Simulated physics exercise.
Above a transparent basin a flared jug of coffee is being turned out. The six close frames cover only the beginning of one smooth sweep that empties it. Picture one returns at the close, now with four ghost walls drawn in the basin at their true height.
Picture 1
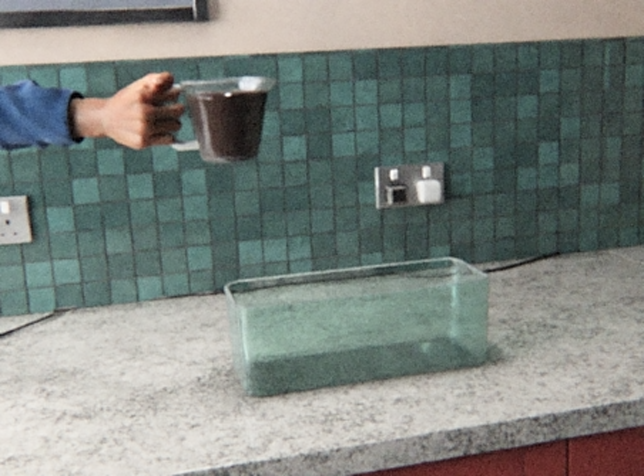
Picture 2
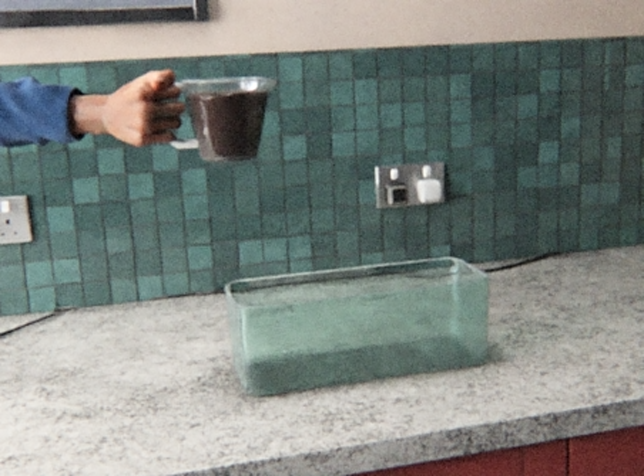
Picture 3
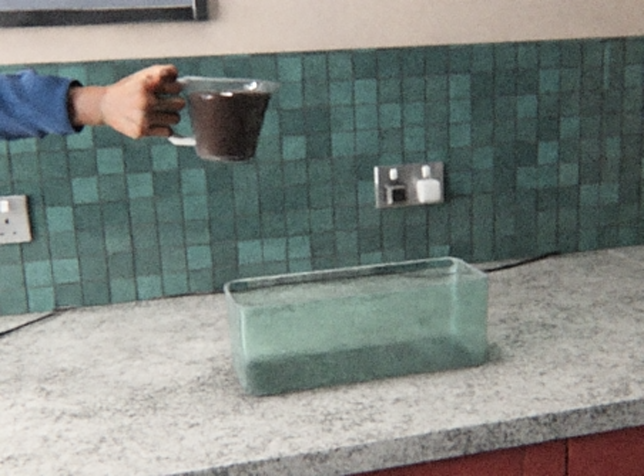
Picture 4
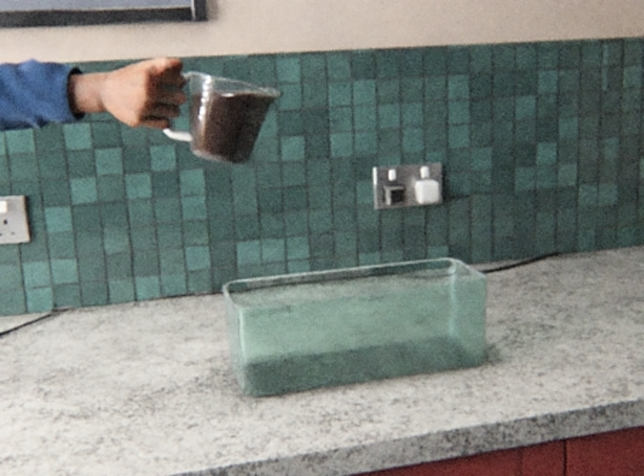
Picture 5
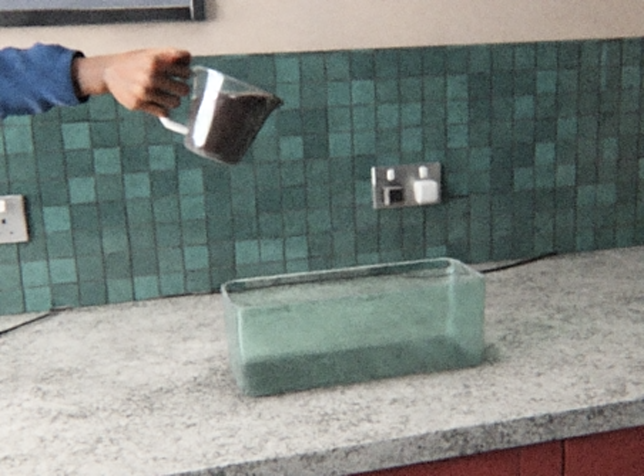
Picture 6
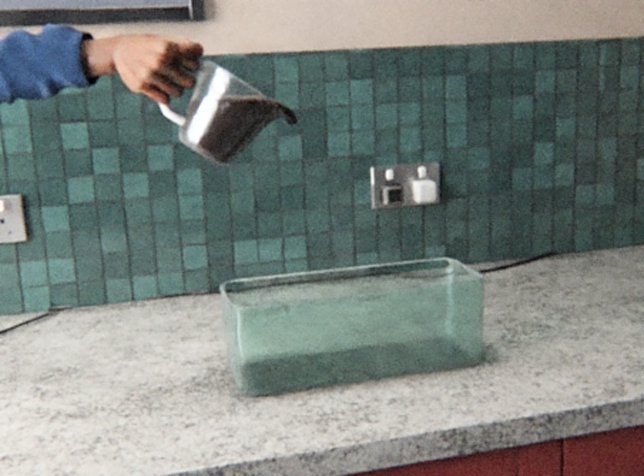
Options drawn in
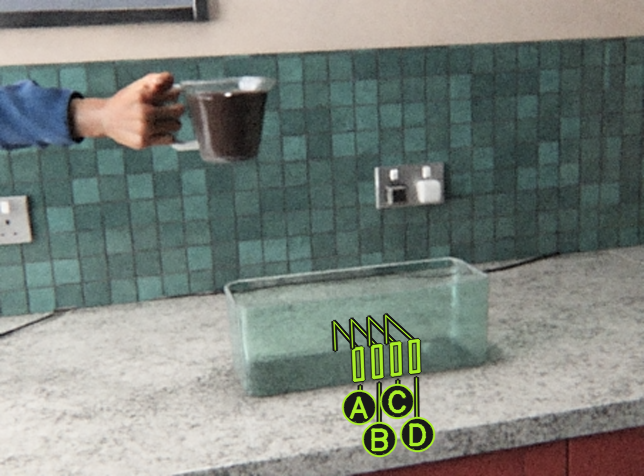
A speckled pale worktop against green wall tiles, with sockets on the wall and dark red cupboard fronts below, is seen from the front and slightly above by a nearly still camera. A clear, green-tinted basin sits on it, and at upper left a blue-sleeved hand holds a transparent jug of dark coffee. The hand holds almost level, then tilts the jug rightward, and coffee emerges over its lip.
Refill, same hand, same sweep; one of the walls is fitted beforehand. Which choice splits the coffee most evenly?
Position A.
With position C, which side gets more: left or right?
More ends on the left.
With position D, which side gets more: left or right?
More ends on the left.
In lime, A at (360, 386); B at (379, 383); C at (397, 380); D at (416, 377).
With A, about 44 % ends left of the wall and 53 % right of it; 3 % is lost outside.
With B, about 77 % ends left of the wall and 17 % right of it; 7 % is lost outside.
With C, about 91 % ends left of the wall and 5 % right of it; 3 % is lost outside.
With D, about 87 % ends left of the wall and 10 % right of it.
